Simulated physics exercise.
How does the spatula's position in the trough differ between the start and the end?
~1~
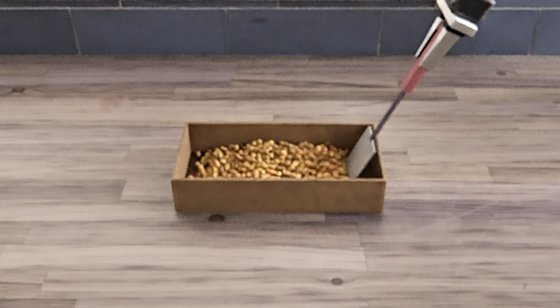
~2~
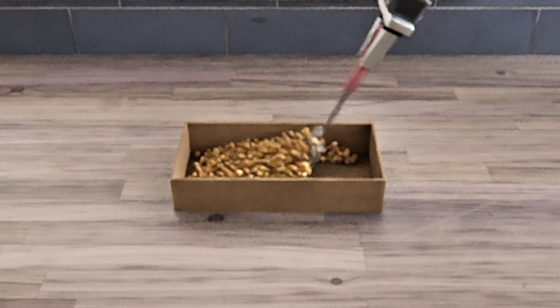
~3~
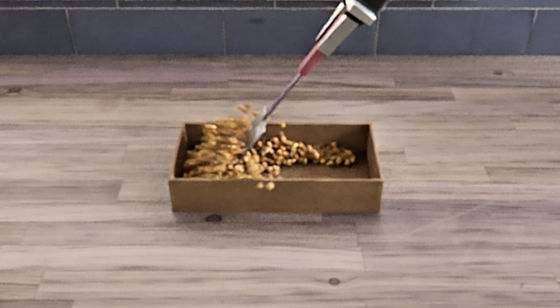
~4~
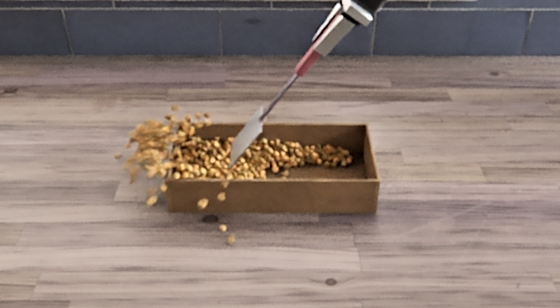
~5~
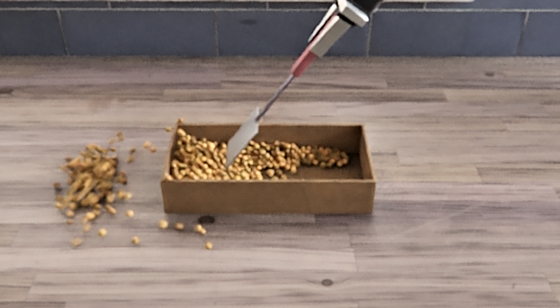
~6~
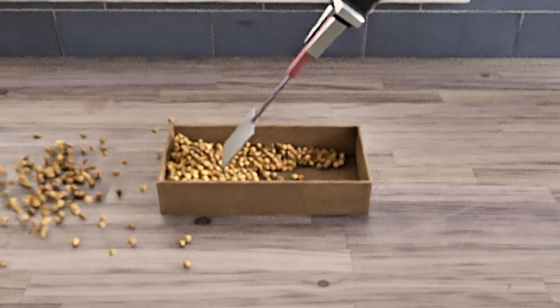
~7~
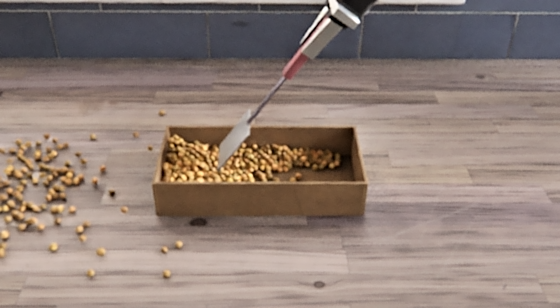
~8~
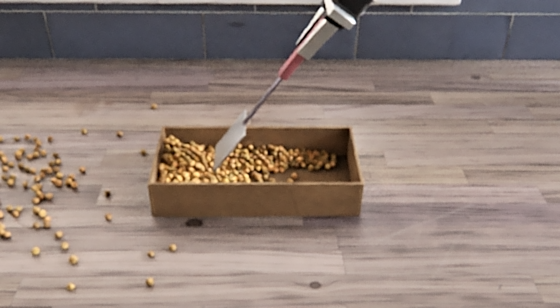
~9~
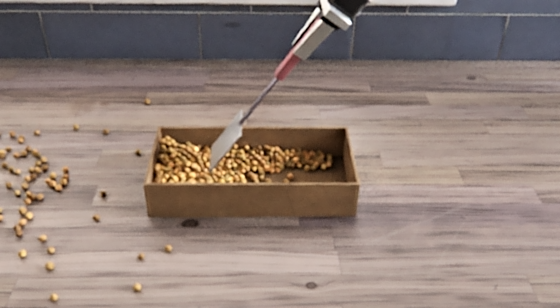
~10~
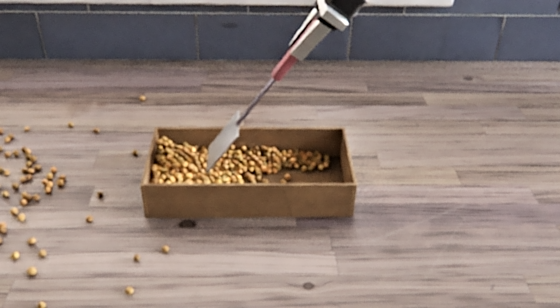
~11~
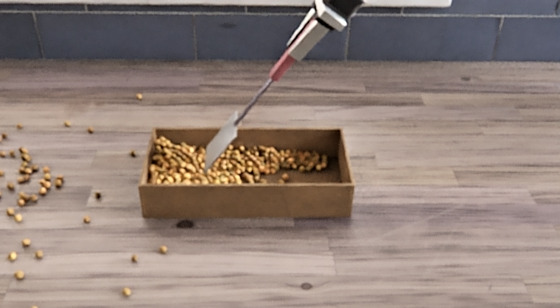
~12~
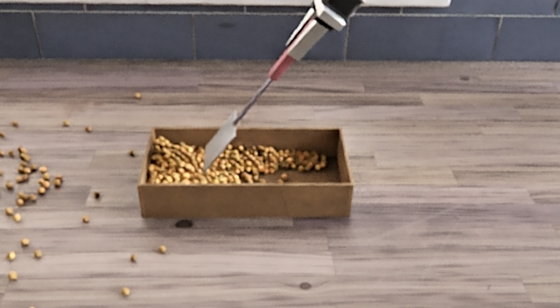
At the start the spatula is at the right end of the trough, and by the end it is farther left, with its blade resting in the chickpeas left of the trough's middle.
